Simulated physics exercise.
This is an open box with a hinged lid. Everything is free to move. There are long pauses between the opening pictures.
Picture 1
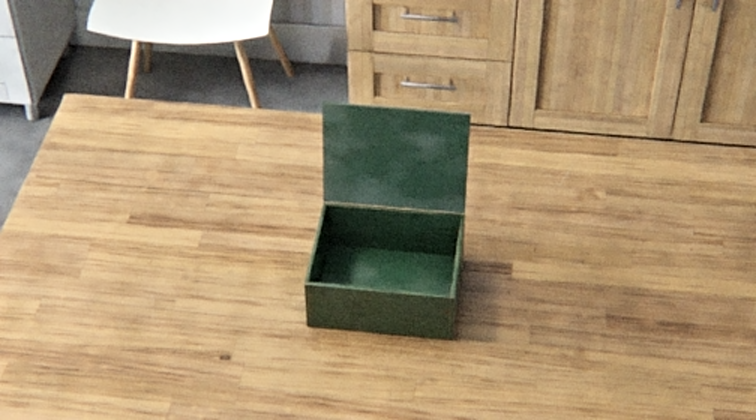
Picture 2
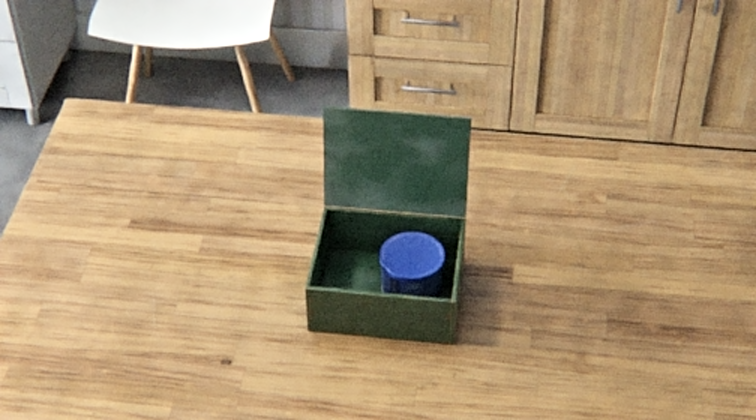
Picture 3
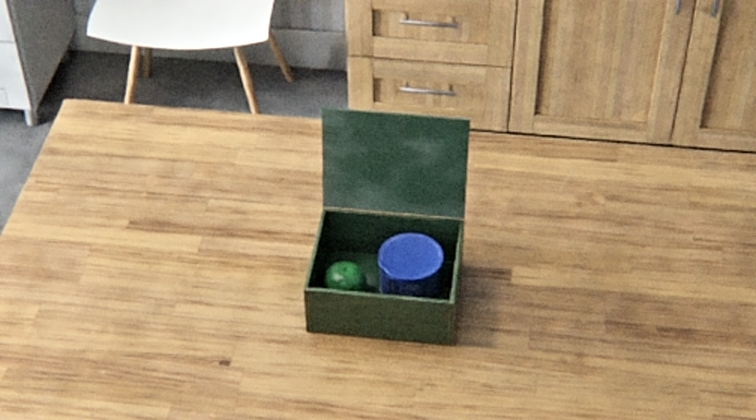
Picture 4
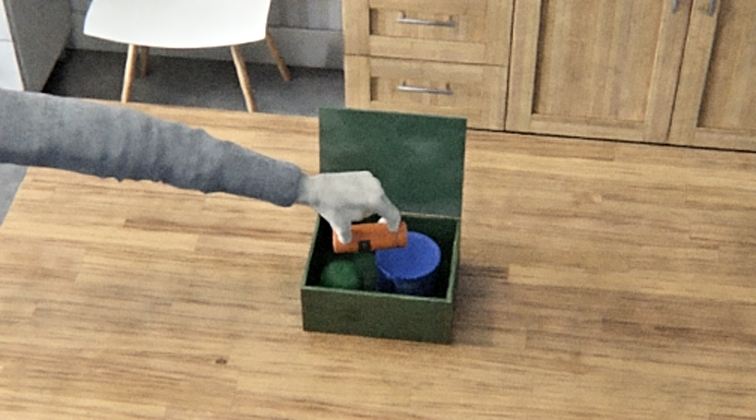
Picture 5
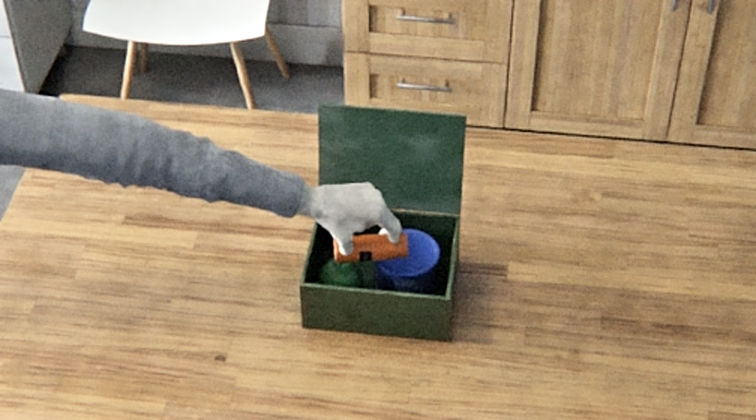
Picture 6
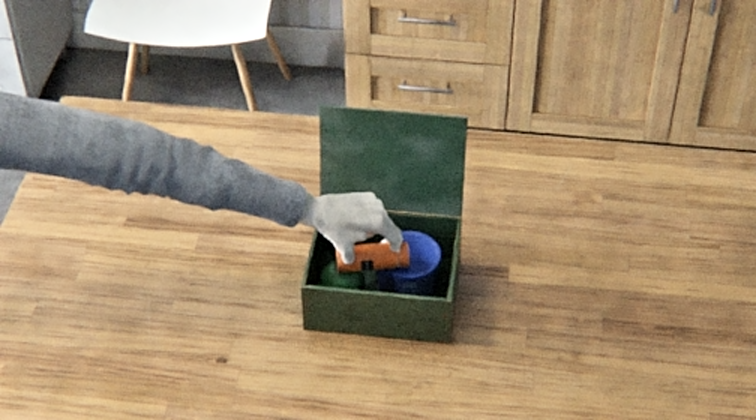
On a wooden table, an open green box holding a blue tub, then a green object, as a hand lowers an orange shaker inside.
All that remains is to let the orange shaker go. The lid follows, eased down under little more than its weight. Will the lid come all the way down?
In the end the lid closes.
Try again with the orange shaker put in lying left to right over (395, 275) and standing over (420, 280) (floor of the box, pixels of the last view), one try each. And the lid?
First try: It stays ajar; second try: It stays ajar.
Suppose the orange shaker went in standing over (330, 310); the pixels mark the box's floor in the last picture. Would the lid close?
Then it is held up.
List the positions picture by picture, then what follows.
The last thing is not in view yet, in the first picture.
The last thing is not in view yet; blue tub (412, 271), in the second picture.
The last thing is not in view yet; blue tub (411, 272), in the third picture.
On its way; orange shaker (370, 237); blue tub (408, 270), in the fourth picture.
On its way; orange shaker (371, 248); blue tub (407, 268), in the fifth picture.
In place under the hand; orange shaker (373, 257); blue tub (408, 270), in the sixth picture.
Then, 0.70 s after the last picture, orange shaker rolled well along near (379, 311); green apple rolled a little.
Then, 1.30 s after the last picture, lid 80° above the rim; orange shaker rolled well along near (380, 308); green apple rolled about its own width.
Then, 1.70 s after the last picture, lid 46° above the rim; orange shaker rolled well along near (380, 308); green apple rolled about its own width.
Then, 2.00 s after the last picture, lid 4° above the rim; orange shaker rolled well along near (380, 308); green apple rolled about its own width.
At rest, lid shut; moved from the start, orange shaker and green apple; blue tub in place. Seen from the same camera at the end, orange shaker near (380, 308).
